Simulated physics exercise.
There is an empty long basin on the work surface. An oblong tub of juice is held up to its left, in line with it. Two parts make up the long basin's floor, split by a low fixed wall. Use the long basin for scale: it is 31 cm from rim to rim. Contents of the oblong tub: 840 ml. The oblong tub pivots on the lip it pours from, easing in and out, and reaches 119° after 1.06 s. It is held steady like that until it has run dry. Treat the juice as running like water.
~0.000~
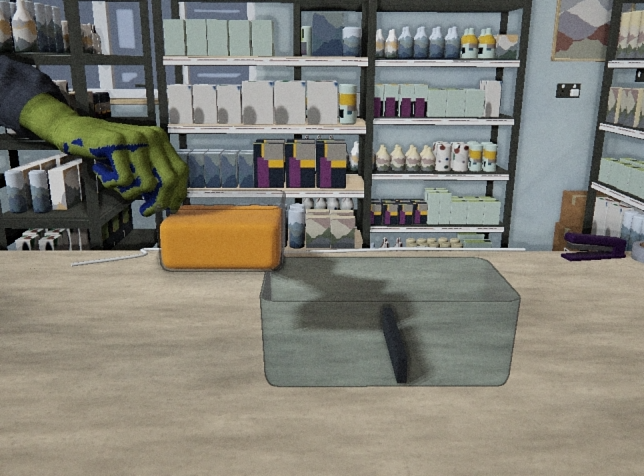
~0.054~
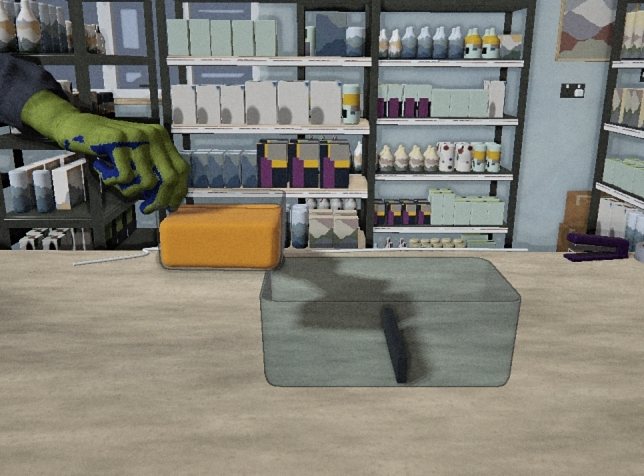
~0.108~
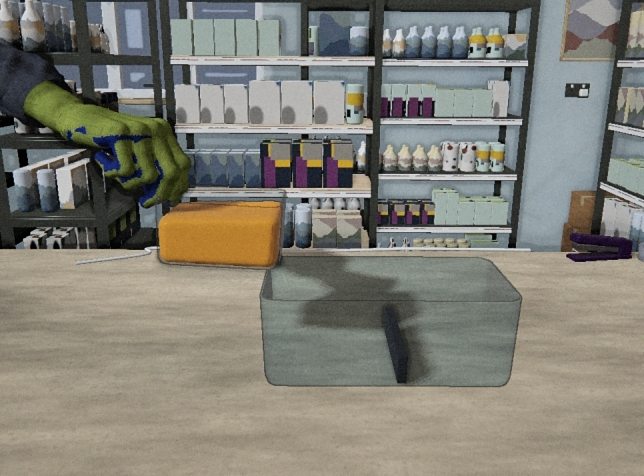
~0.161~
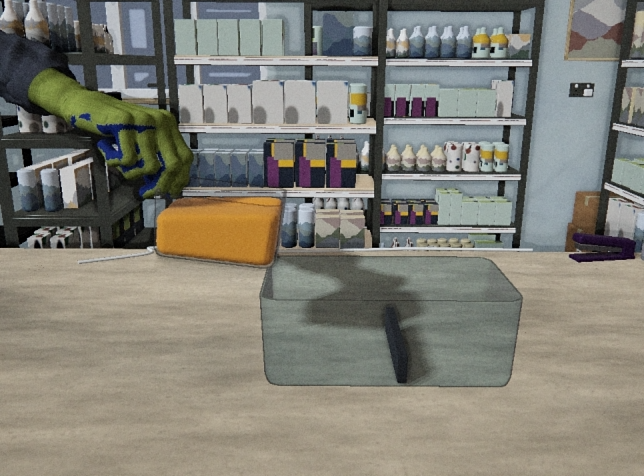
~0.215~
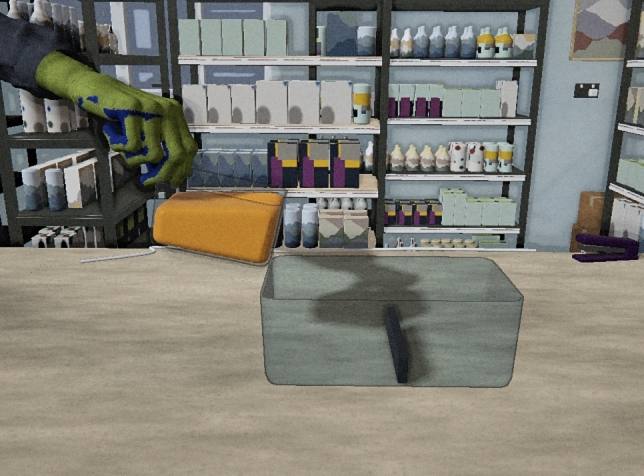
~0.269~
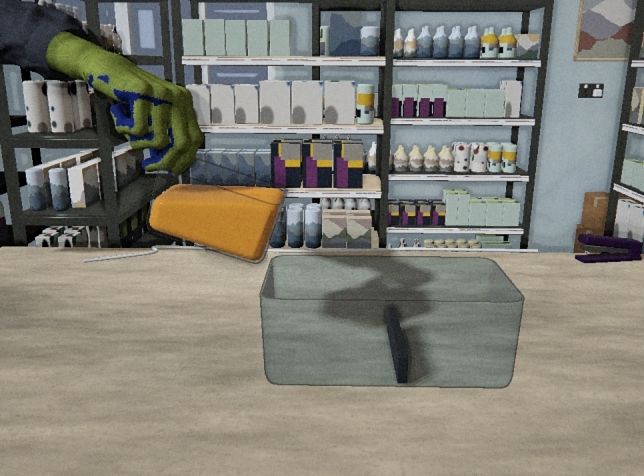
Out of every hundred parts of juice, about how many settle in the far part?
About 19 out of 100.
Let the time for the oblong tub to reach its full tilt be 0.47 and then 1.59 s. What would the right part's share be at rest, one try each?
Result: 20 per cent, then 15 per cent.
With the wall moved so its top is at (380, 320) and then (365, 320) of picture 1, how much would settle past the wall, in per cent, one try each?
I'd say 25 percent on the first go, 55 percent on the next.
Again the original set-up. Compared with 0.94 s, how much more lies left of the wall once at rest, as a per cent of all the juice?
Near 1 percent, more or less.
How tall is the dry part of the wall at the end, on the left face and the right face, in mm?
The left comes to roughly 10 mm and the right to roughly 28 mm.
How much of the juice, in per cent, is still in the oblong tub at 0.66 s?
I'd put it near 44 percent.
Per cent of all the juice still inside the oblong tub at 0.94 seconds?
4 per cent or thereabouts.
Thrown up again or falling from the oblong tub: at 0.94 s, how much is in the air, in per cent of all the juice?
Some 10 % is up in the air.
Then, 0.66 s in, the tilt is 81° and 43 per cent is still to pour, 14 is left of the wall and 0 right of it.
Then, 0.94 s in, the tilt is 115° and 4 per cent is still to pour, 76 is left of the wall and 10 right of it.
Then, 1.24 s in, the tilt is 119° and 0 per cent is still to pour, 83 is left of the wall and 12 right of it.
Then, 1.56 s in, the tilt is 119° and 0 per cent is still to pour, 78 is left of the wall and 18 right of it.
Finally, 77 per cent lies left of the wall, 19 right of it and 4 outside.
